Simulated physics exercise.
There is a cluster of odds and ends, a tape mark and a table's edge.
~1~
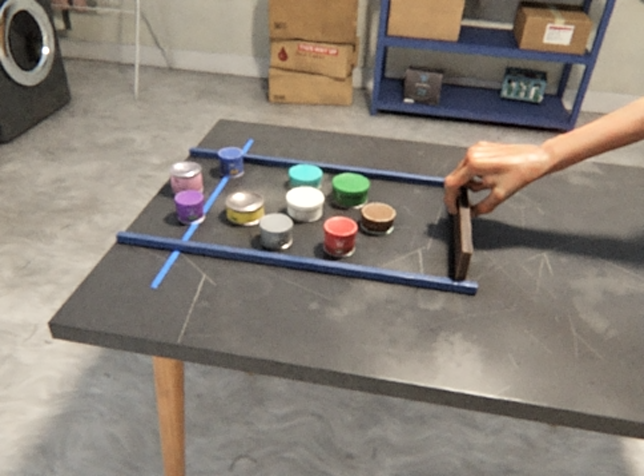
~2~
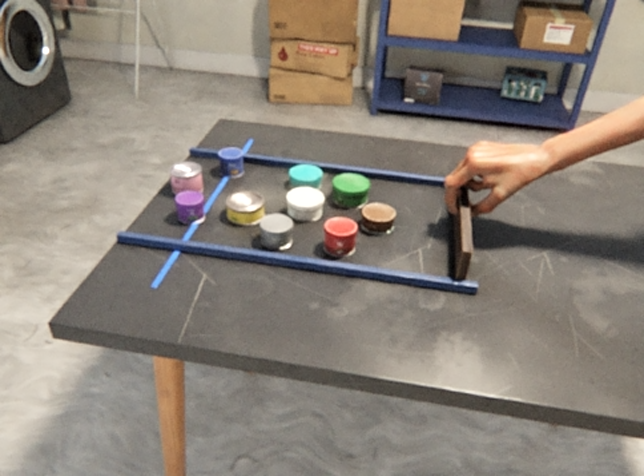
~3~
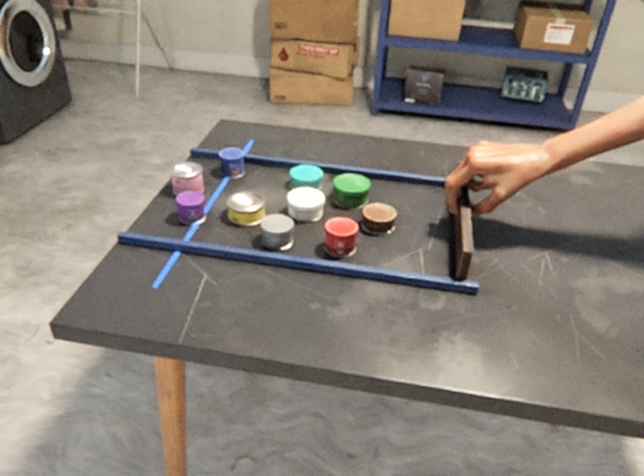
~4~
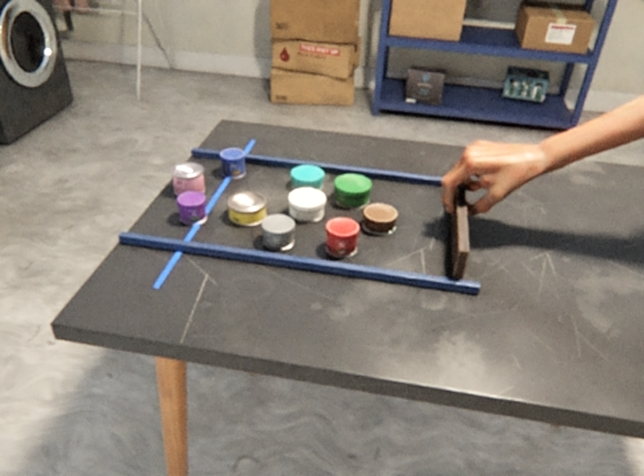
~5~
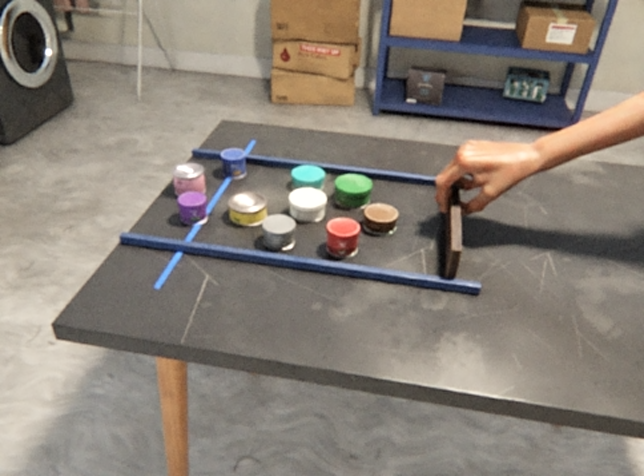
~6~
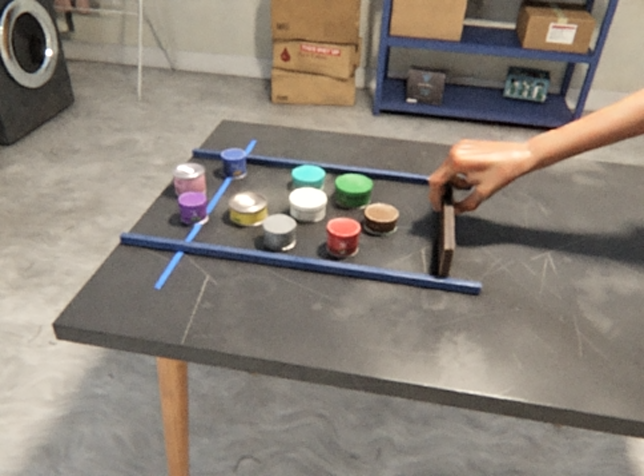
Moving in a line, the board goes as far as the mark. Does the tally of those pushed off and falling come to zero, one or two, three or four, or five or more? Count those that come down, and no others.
It comes to one or two.
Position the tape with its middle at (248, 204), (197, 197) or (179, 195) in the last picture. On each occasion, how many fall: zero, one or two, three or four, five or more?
Spot one gives none at all, spot two more than four, spot three five or over.
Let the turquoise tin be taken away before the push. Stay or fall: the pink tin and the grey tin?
Well, the pink tin goes off the edge while the grey tin is still there.
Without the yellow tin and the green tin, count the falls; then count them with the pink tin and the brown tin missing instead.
I'd say 1 the first time and 1 the second time.
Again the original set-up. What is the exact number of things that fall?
The count is 2.
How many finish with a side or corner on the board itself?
Contact count: 4.
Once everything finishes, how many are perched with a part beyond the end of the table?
The total here is 1.
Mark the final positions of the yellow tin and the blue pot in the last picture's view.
Final centres, in order: Near (169, 206), near (193, 161).
Early on, none off yet; pink tin at rest near (190, 181); purple tin at rest near (194, 209); blue pot at rest near (234, 164).
A while later, none off yet; pink tin travelled a little near (180, 179); purple tin travelled about its own width near (171, 211); blue pot travelled a little near (226, 163).
Finally, the number that fall off is one or two; lost, purple tin and pink tin.
